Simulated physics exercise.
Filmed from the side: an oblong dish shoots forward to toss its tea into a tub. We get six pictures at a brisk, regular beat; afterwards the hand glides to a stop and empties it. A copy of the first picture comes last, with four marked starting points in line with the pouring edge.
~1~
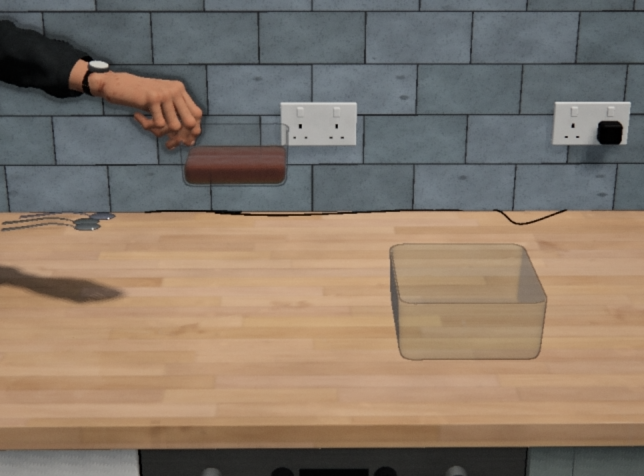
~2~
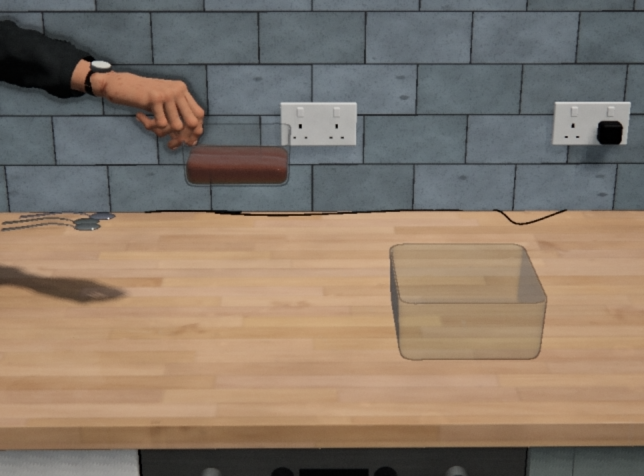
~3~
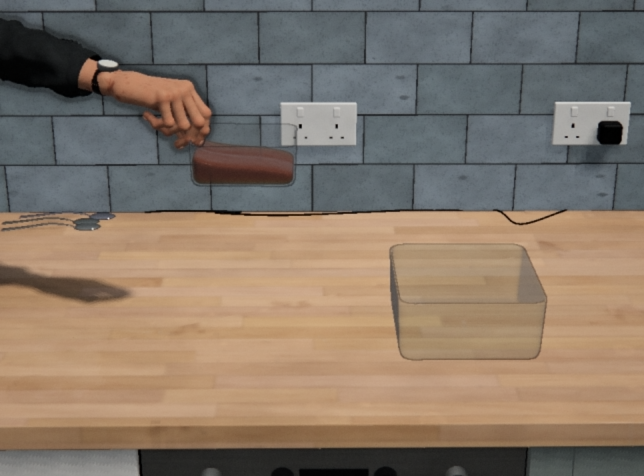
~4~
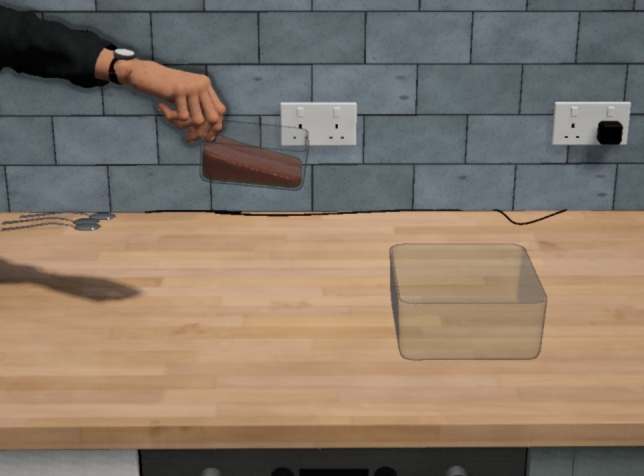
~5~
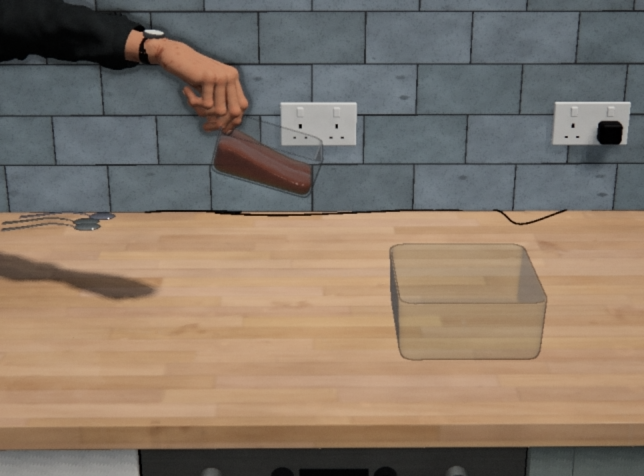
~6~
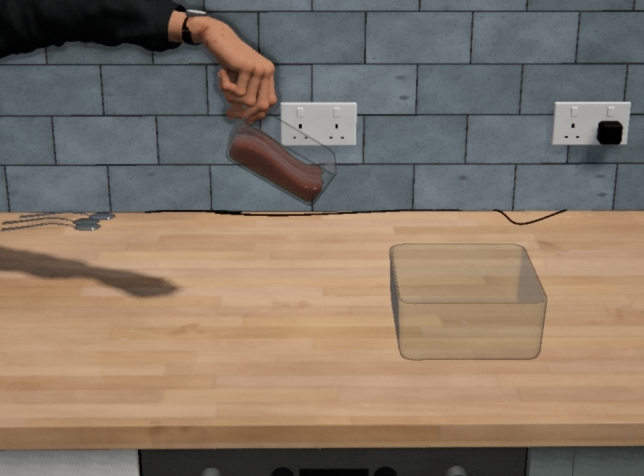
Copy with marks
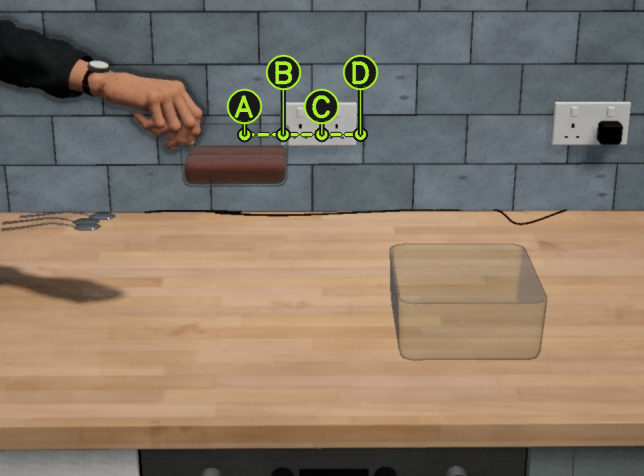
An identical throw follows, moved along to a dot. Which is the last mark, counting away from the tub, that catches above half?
Spot A.
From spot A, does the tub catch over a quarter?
Yes.
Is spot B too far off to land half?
No, not at all.
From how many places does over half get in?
All of them.
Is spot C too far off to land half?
No.
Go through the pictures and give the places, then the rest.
In the first frame, upright, lip at (286, 134); tub from (399, 357) to (540, 356); nothing has left yet.
In the second frame, upright, lip at (288, 134); nothing has left yet.
In the third frame, upright, lip at (295, 135); nothing has left yet.
In the fourth frame, tipped about 6°, lip at (307, 139); nothing has left yet.
In the fifth frame, tipped about 17°, lip at (321, 149); nothing has left yet.
In the sixth frame, tipped about 32°, lip at (334, 162); nothing has left yet.
On the marked copy, A at (244, 134); B at (283, 134); C at (321, 134); D at (360, 134).
Choosing A, about 66 % lands in the tub, 22 % falls short and 12 % goes beside or beyond.
Choosing B, about 75 % lands in the tub, 12 % falls short and 13 % goes beside or beyond.
Choosing C, about 88 % lands in the tub, 9 % falls short.
Choosing D, about 68 % lands in the tub, 3 % falls short and 29 % goes beside or beyond.
